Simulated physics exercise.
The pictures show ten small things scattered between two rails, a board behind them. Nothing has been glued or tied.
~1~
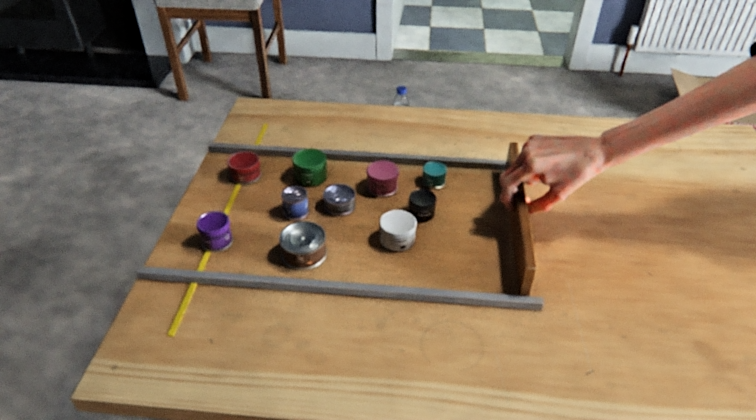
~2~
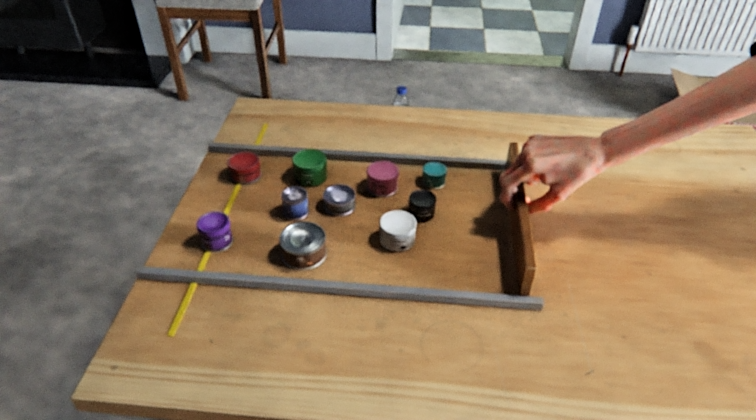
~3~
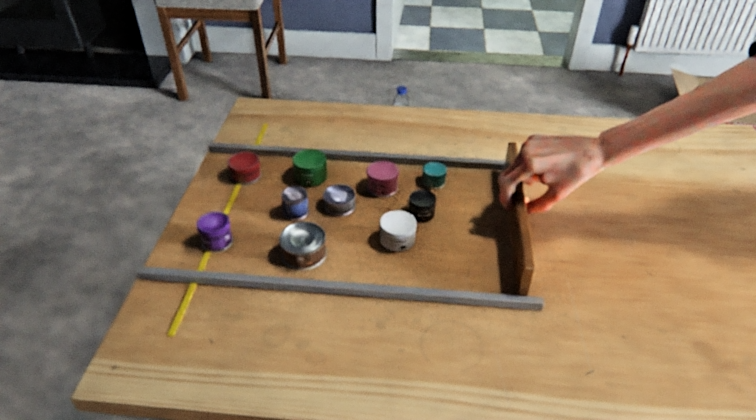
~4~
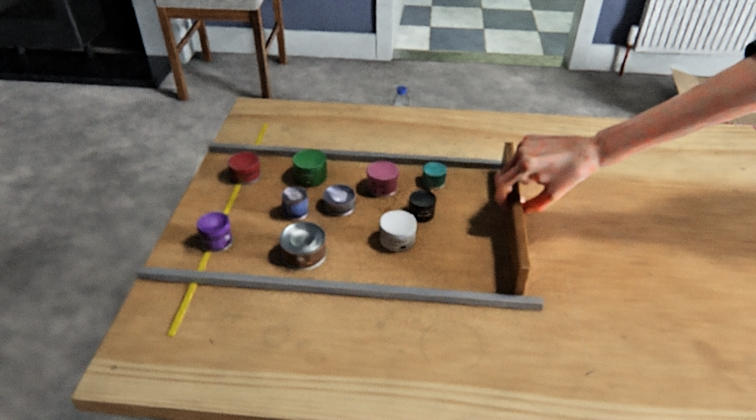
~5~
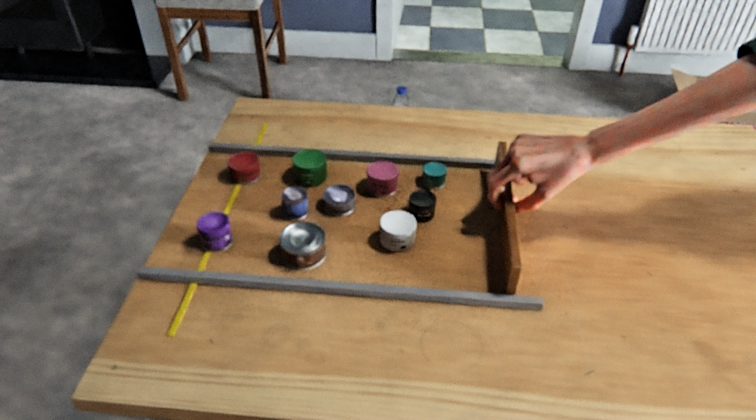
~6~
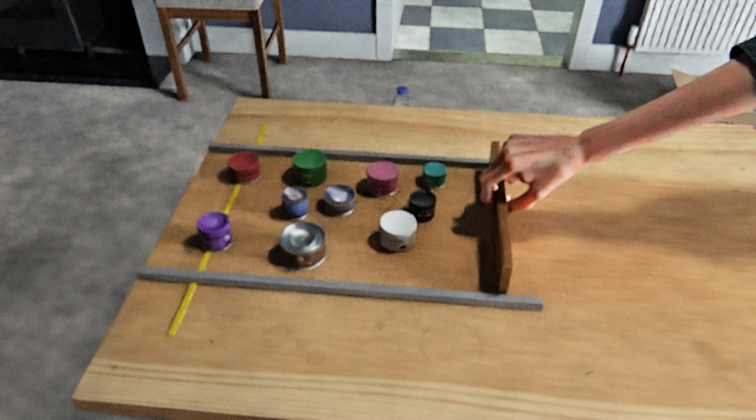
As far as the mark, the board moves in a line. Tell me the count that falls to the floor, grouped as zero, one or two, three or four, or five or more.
The count is one or two.
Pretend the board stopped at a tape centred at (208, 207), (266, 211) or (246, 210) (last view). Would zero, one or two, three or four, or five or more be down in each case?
Counts for the three spots in order: Five or over; no fall at all; none at all.
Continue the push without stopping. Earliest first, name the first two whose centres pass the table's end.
The order is the red tin, then the purple pot.
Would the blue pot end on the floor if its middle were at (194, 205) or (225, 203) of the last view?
Spot by spot, it stays put and then it stays put.
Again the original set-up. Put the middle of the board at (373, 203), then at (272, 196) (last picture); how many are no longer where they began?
Moved so far: 5, later 10.
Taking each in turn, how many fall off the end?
Result - number fallen: 1.
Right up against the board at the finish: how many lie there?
Count recorded: 5.
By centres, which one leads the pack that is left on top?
The purple pot.
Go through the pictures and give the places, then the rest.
The first frame shows red tin (245, 168); purple pot (215, 232); blue pot (295, 203); board (518, 213); tape (228, 208).
The second frame shows purple pot (215, 232); green tub (310, 168).
The third frame shows blue pot (295, 204); turquoise pot (434, 176).
The fourth frame shows red tin (245, 168); brown tin (303, 246).
The fifth frame shows purple pot (215, 232); board (506, 212).
The sixth frame shows red tin (245, 168); purple pot (215, 232); blue pot (295, 204); board (498, 211); tape (228, 208).
Soon after, none off yet; red tin at rest near (245, 168); purple pot at rest near (215, 232); blue pot at rest near (295, 204).
At rest, the number that fall off is one or two; fallen, red tin.
